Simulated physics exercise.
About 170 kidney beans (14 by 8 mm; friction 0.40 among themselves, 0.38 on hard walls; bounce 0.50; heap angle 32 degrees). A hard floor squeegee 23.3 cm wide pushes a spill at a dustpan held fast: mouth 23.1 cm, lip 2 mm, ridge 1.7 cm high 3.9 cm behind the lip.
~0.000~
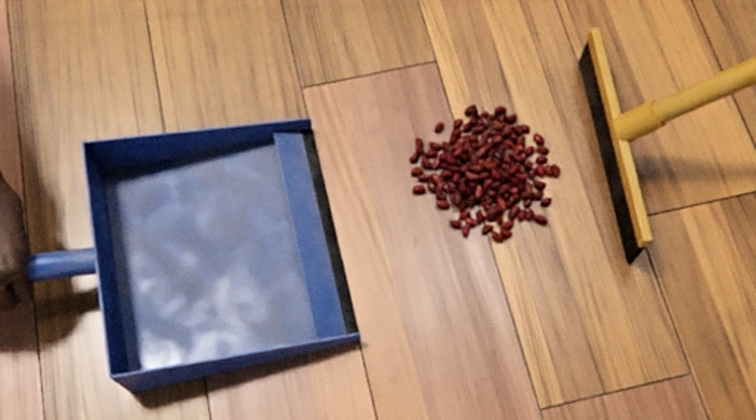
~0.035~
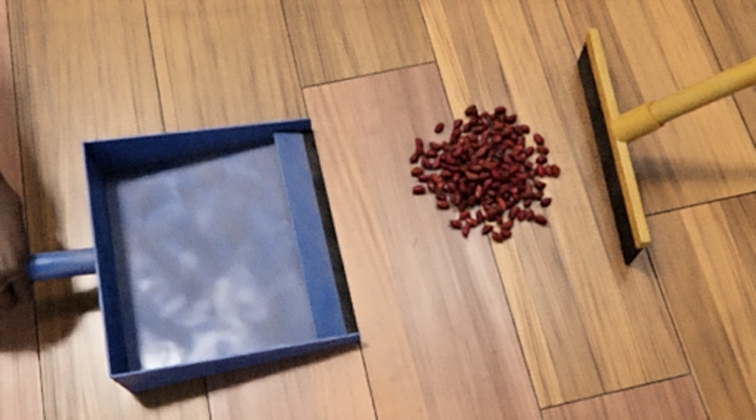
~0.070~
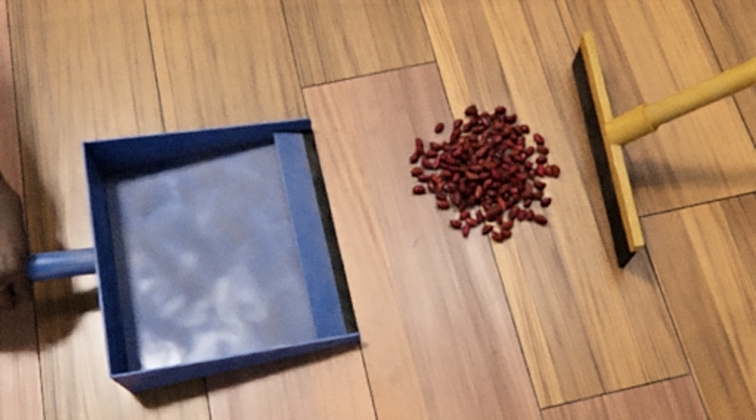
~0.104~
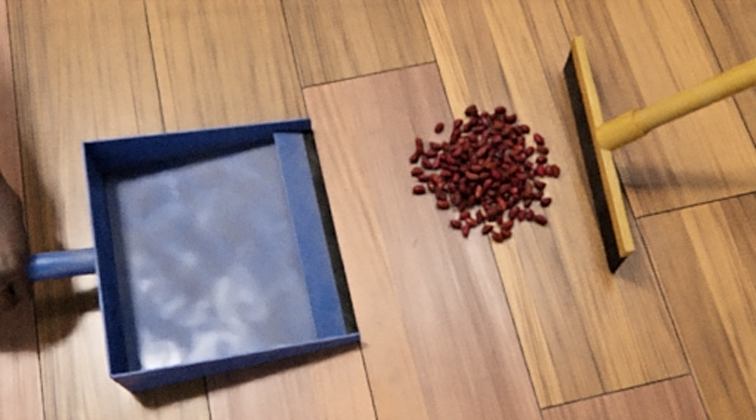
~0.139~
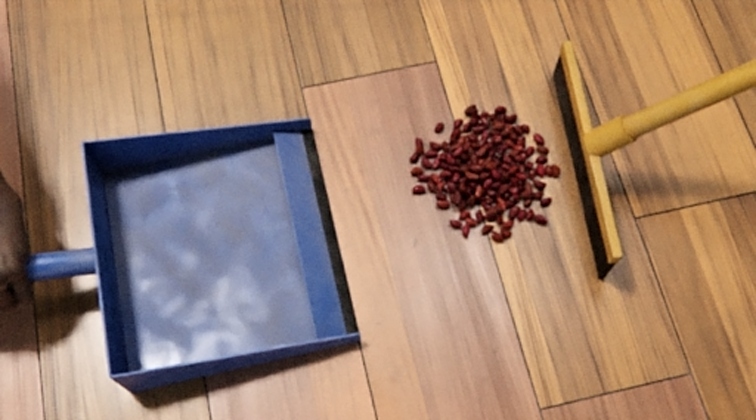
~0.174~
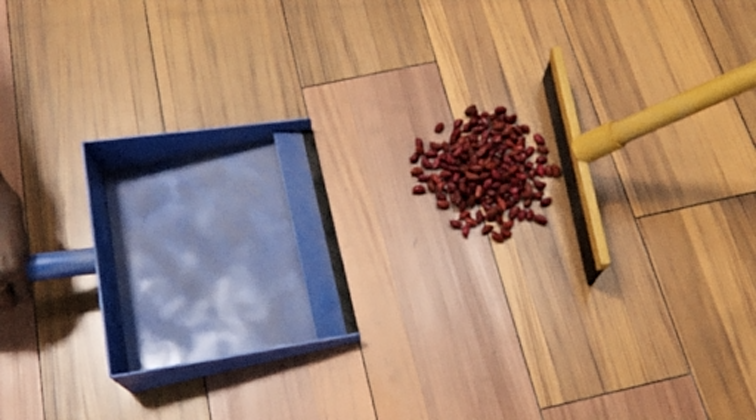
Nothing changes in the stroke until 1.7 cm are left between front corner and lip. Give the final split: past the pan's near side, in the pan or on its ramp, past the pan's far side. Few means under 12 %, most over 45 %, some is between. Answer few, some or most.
Near side: Few, pan: Some, far side: Few.
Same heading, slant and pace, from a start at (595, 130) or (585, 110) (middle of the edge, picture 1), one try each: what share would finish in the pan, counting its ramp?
About 30 and 35 per cent.
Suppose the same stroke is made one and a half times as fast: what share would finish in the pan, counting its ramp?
Then about 25 per cent.
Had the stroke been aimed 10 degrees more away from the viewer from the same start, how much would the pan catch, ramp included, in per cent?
In that case some 35 per cent.
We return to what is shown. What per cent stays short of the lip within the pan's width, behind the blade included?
Roughly 75 per cent.
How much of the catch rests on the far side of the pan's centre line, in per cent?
About 20 per cent.
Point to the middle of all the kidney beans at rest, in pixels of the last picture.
Around (346, 210).
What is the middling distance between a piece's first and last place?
About 14 cm.
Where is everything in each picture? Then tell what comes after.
Blade from (644, 241) to (593, 37), moved 0.0 cm, 0 of the pieces shifted so far; middle of the pieces at (491, 166); pan at (207, 257), in the first frame.
Blade from (642, 242) to (591, 38), moved 0.2 cm, 0 of the pieces shifted so far; middle of the pieces at (491, 166), in the second frame.
Blade from (636, 246) to (586, 41), moved 0.9 cm, 0 of the pieces shifted so far; middle of the pieces at (491, 166), in the third frame.
Blade from (626, 251) to (577, 45), moved 2.0 cm, 0 of the pieces shifted so far; middle of the pieces at (491, 166), in the fourth frame.
Blade from (614, 257) to (566, 51), moved 3.4 cm, 0 of the pieces shifted so far; middle of the pieces at (491, 166), in the fifth frame.
Blade from (602, 264) to (555, 56), moved 4.7 cm, 0 of the pieces shifted so far; middle of the pieces at (491, 166); pan at (207, 257). Its pace works out near 0.38 m/s, heading 15 degrees towards the viewer's side, in the sixth frame.
After 0.46 s, middle of the blade 14 cm from the lip; 0 % over the lip, far side 0 %, near side 0 %.
After 0.65 s, middle of the blade 7 cm from the lip; 0 % over the lip, far side 5 %, near side 0 %.
After 0.96 s, middle of the blade 3 cm from the lip; 15 % over the lip, far side 5 %, near side 0 %.
At rest (1.4 s), near side 0 %, pan 15 %, far side 5 %, in front of the lip or behind the blade 75 %.
